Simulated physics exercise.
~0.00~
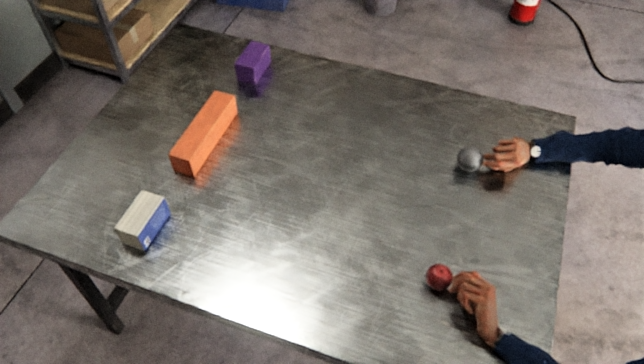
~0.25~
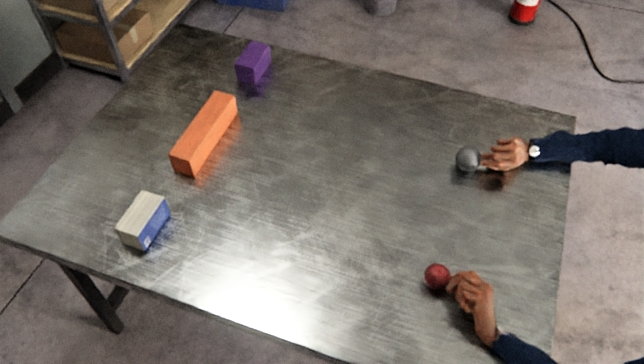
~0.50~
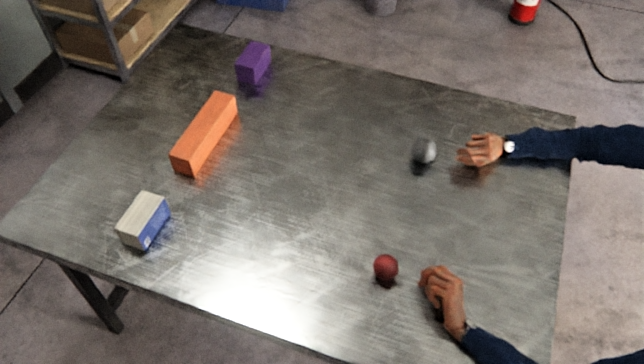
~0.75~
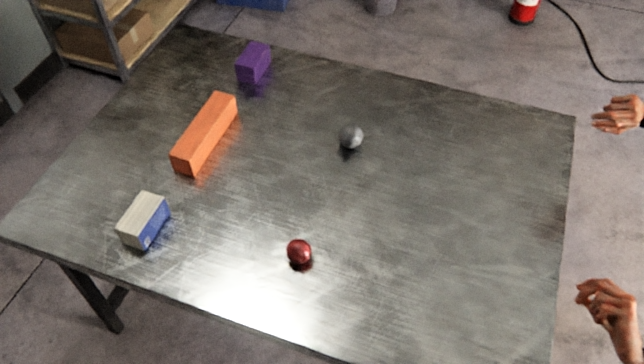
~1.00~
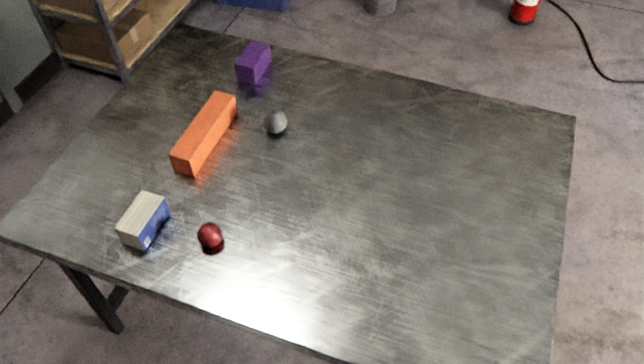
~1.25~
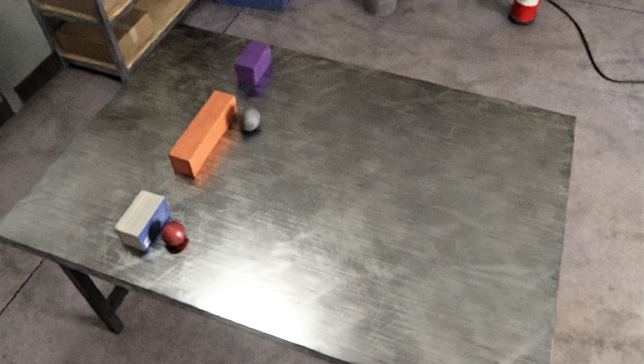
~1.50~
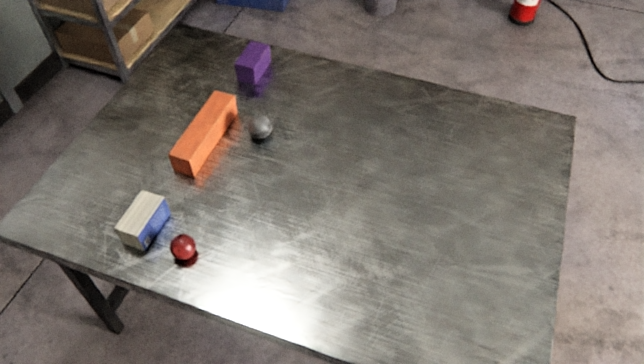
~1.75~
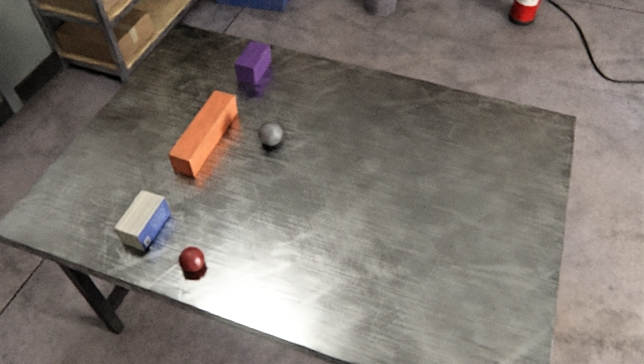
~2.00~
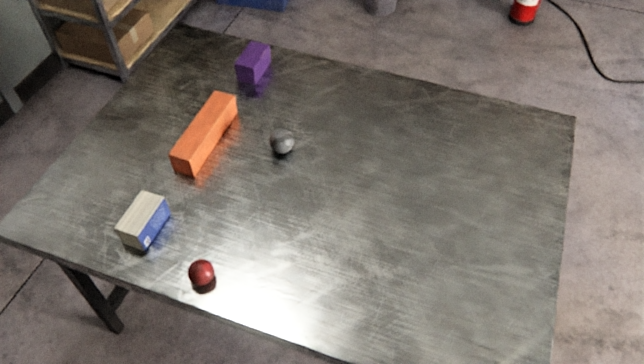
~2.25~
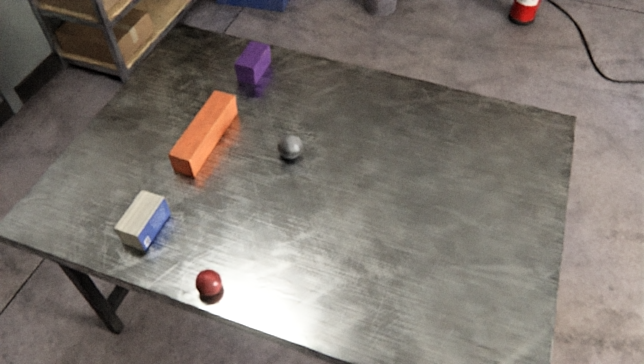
A grey ball and a red apple rolled left across a metal table after two hands released them, heading toward a purple block, an orange block and a blue one. The ball bounced off the orange block, the apple off the blue, and both stopped nearby.
